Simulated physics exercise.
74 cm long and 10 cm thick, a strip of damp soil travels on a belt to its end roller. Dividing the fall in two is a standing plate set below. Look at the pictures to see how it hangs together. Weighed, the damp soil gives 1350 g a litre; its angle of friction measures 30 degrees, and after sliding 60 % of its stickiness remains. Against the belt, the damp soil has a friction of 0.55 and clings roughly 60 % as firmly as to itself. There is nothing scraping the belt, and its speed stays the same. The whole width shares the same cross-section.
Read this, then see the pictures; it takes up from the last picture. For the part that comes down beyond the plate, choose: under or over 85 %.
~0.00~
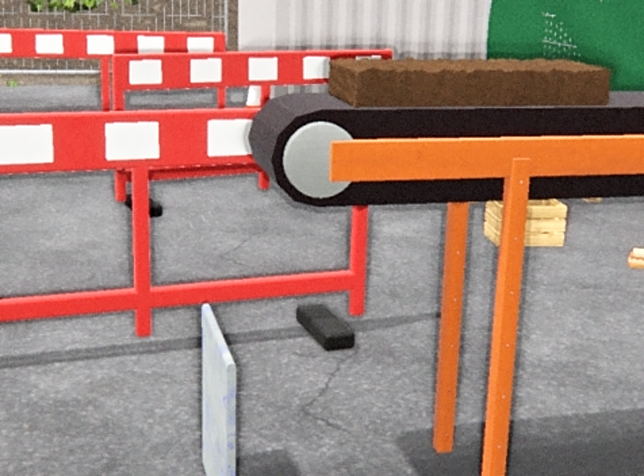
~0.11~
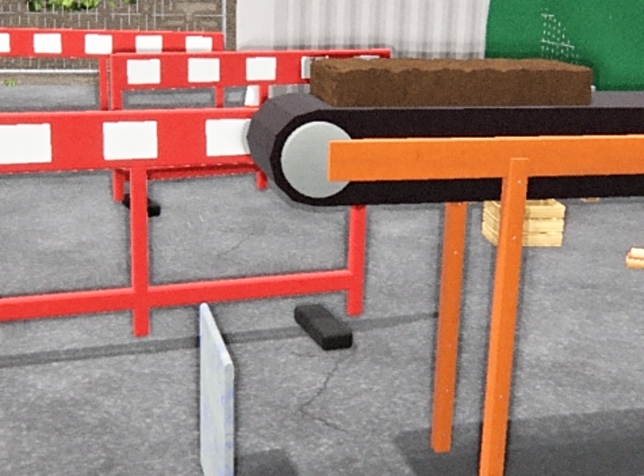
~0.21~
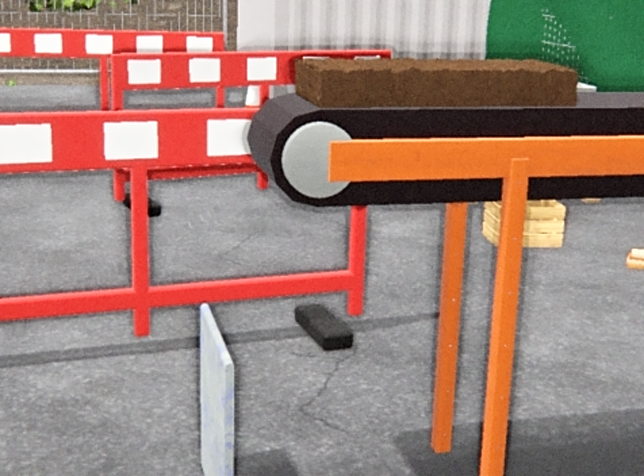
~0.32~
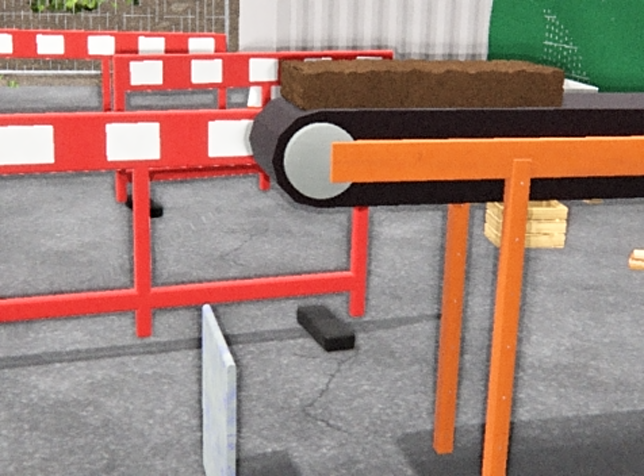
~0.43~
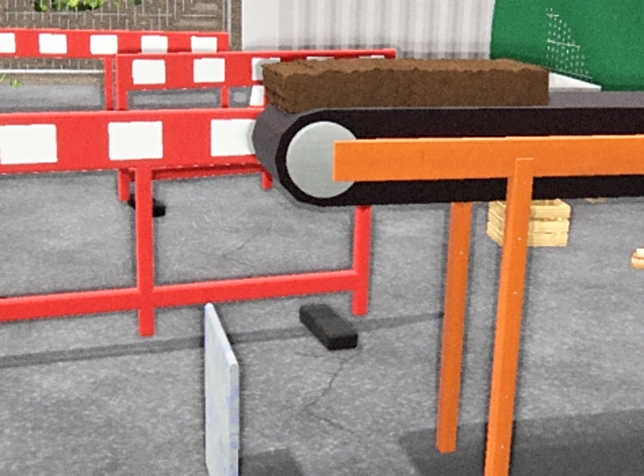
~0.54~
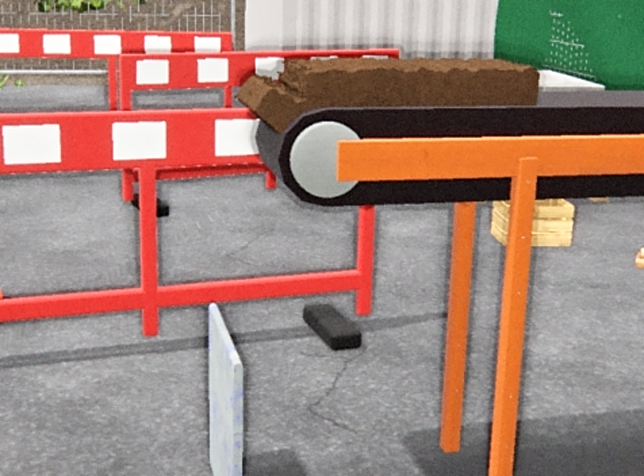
Expect under.
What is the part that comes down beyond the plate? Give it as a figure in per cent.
That share is some 75 percent.
After 0.97 s, 19 % is beyond the plate's line.
After 1.48 s, 39 % is beyond the plate's line.
After 1.99 s, 61 % is beyond the plate's line.
After 2.50 s, 75 % is beyond the plate's line.
After 3.95 s, at the end, 75 % is beyond the plate's line.
